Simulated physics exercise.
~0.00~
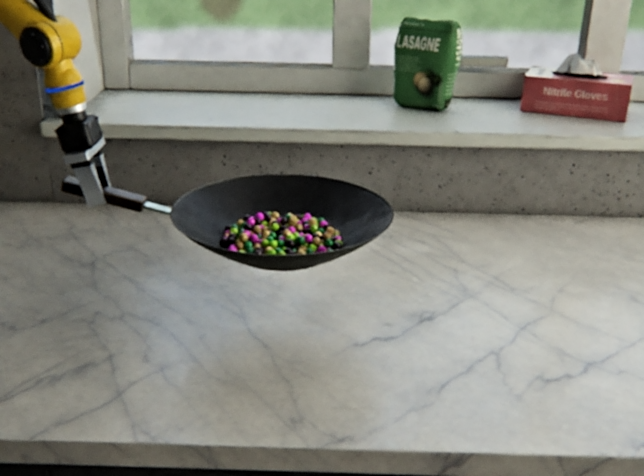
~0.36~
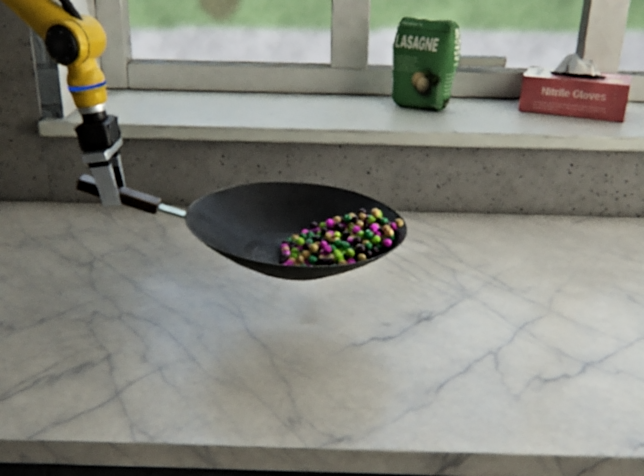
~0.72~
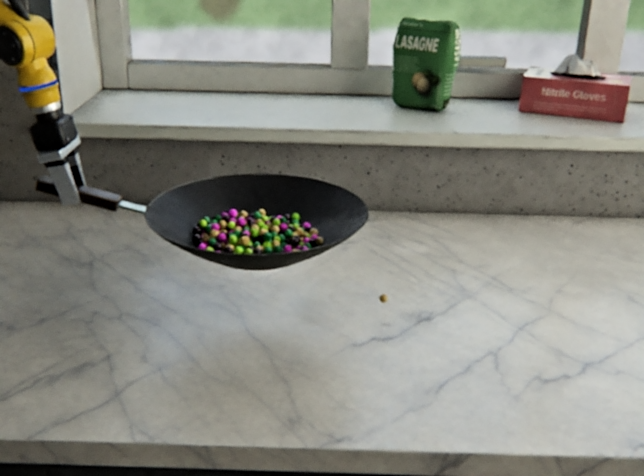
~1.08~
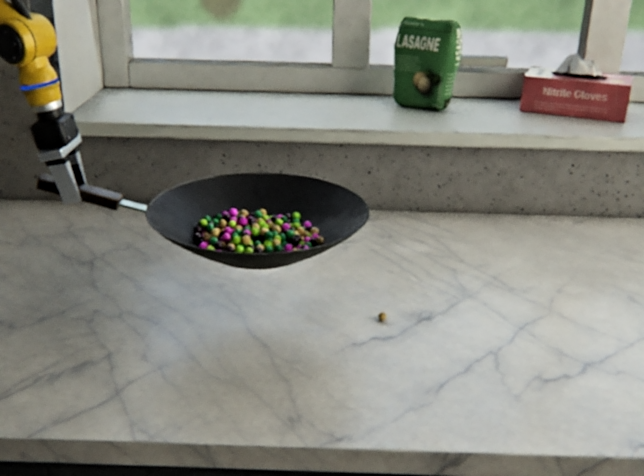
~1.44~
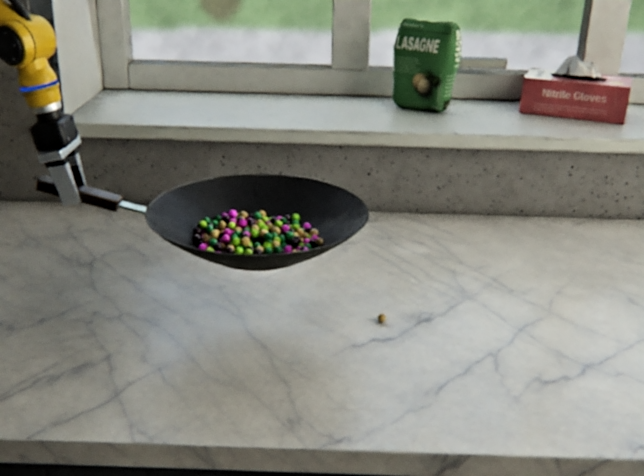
A robot arm swung a black wok full of colourful round sweets to the right, sending them sliding up the far side, then pulled it back left and held still, leaving one sweet on the marble counter and the rest inside.
